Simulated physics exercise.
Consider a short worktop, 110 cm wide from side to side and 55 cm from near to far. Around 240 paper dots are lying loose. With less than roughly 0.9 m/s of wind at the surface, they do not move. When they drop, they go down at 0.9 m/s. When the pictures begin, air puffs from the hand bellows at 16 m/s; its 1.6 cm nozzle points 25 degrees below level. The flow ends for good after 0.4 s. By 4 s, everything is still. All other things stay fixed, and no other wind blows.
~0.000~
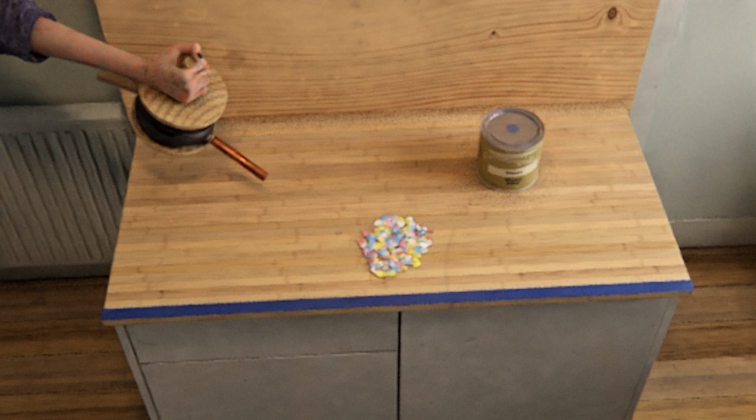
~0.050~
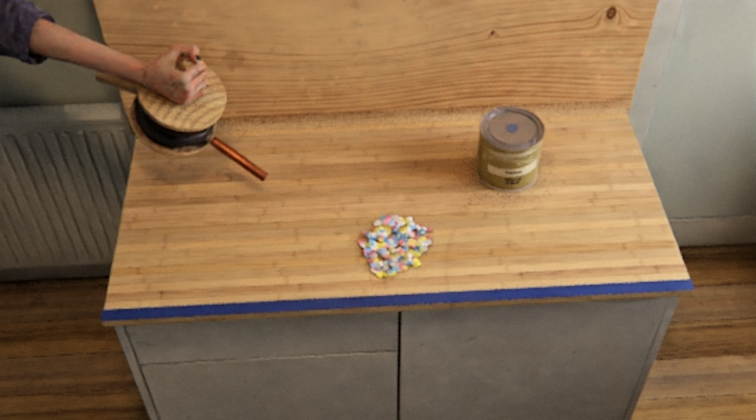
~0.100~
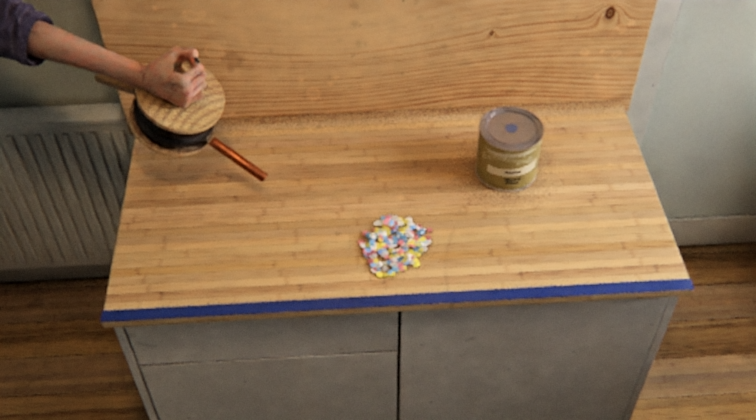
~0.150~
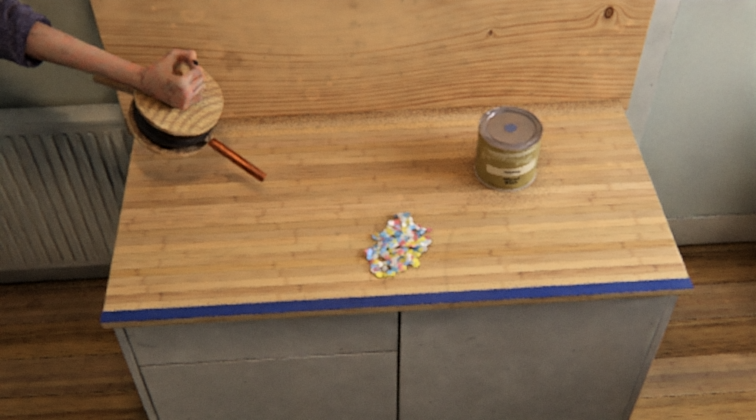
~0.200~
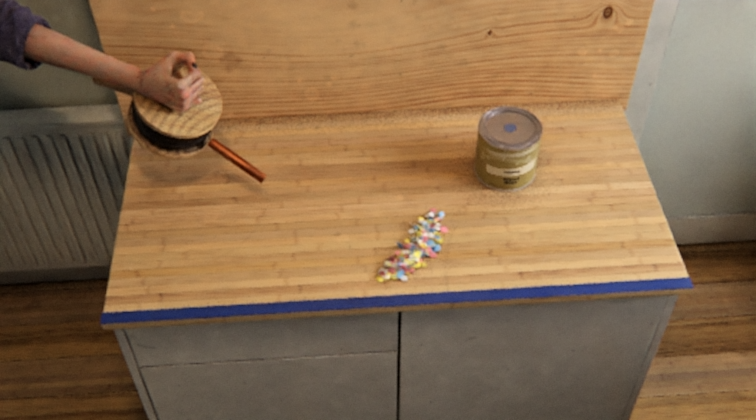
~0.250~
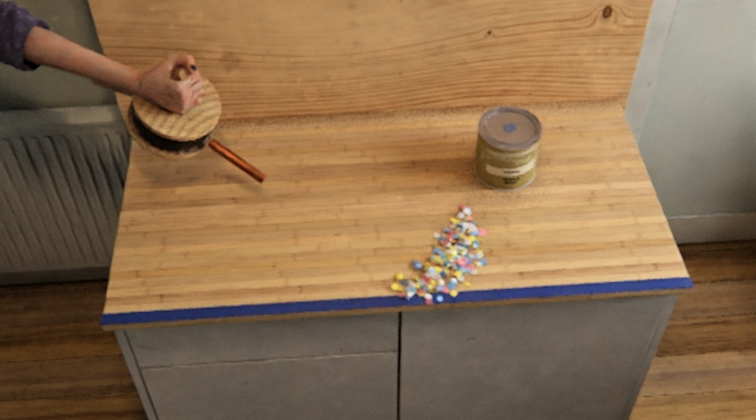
A short wooden worktop with a blue front edge, above grey cabinet doors, is seen from above and in front by a still camera. At the back left a hand grips round wooden bellows with a copper-coloured nozzle, a lidded tin stands at right, and pastel paper dots lie in a patch near the front. The dots first lie still, then slide rightward and spread into a slanting band reaching the blue edge.
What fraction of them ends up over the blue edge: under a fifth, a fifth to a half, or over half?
The fraction is greater than one half.
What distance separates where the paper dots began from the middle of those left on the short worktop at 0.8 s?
Centre offset: Approx. 50 cm.
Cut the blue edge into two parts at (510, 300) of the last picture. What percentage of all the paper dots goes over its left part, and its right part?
I'd guess near 30 percent left and close to 40 percent right.
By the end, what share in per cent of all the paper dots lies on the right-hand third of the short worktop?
About 10 percent.
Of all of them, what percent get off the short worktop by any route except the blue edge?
It comes out at some 15 %.
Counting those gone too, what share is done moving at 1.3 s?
About 100 %.
After 0.8 s, 73 % are over the blue edge; the middle of those left on the top is near (640, 243); 64 % are gone or lie where they will stay.
After 1.3 s, 73 % are over the blue edge; 100 % are gone or lie where they will stay.
After 2.2 s, 73 % are over the blue edge; 100 % are gone or lie where they will stay.
After 4.0 s, at the end, 73 % are over the blue edge.
